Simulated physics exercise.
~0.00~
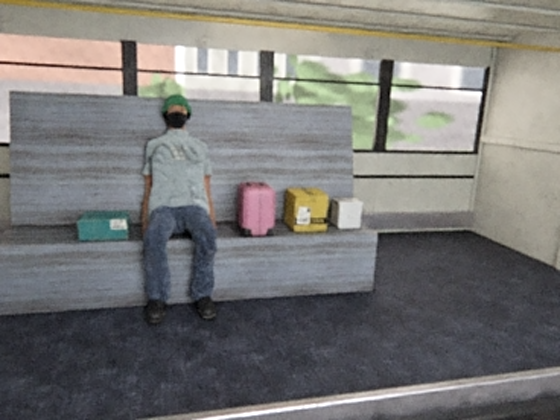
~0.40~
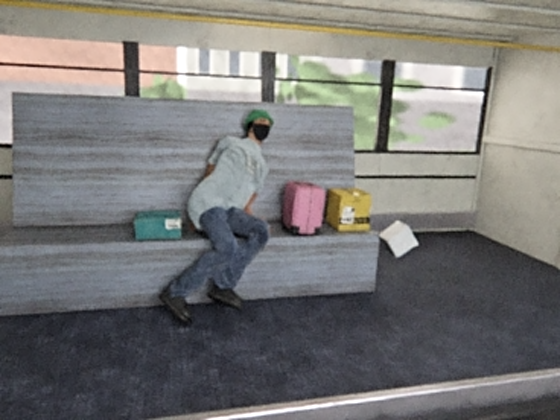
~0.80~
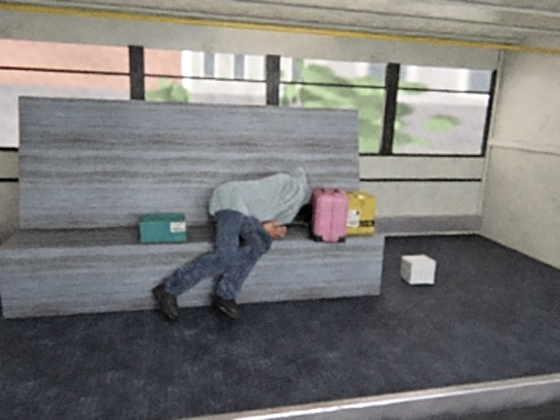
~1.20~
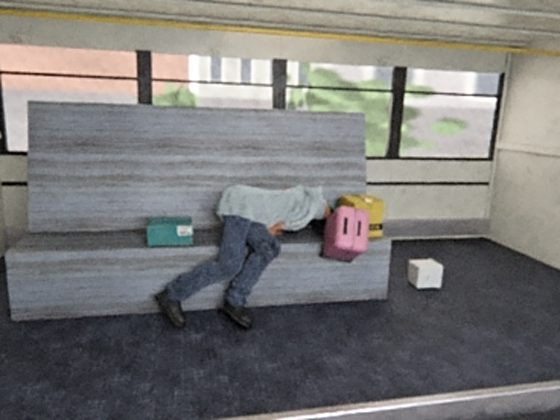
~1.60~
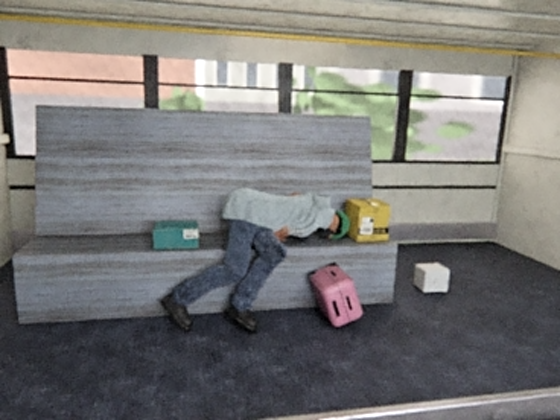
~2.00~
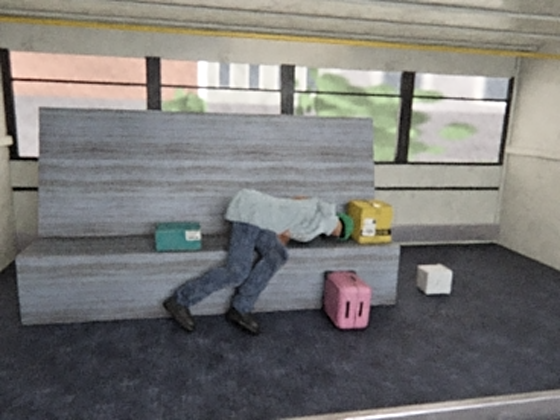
Inside a tram-like carriage, seen from the front, a grey bench stands below a row of windows on a dark floor. A person in a green cap, dark mask, pale shirt and jeans sits upright on it, with a teal carton to the left and a pink case, yellow box and white box to the right. The person tips right as the luggage slides that way and the white box tumbles off the bench end. The person slumps onto the seat against the pink case, which leans over the front edge and drops to the floor. The person ends lying sideways, head by the yellow box, which stays on the bench like the teal carton.
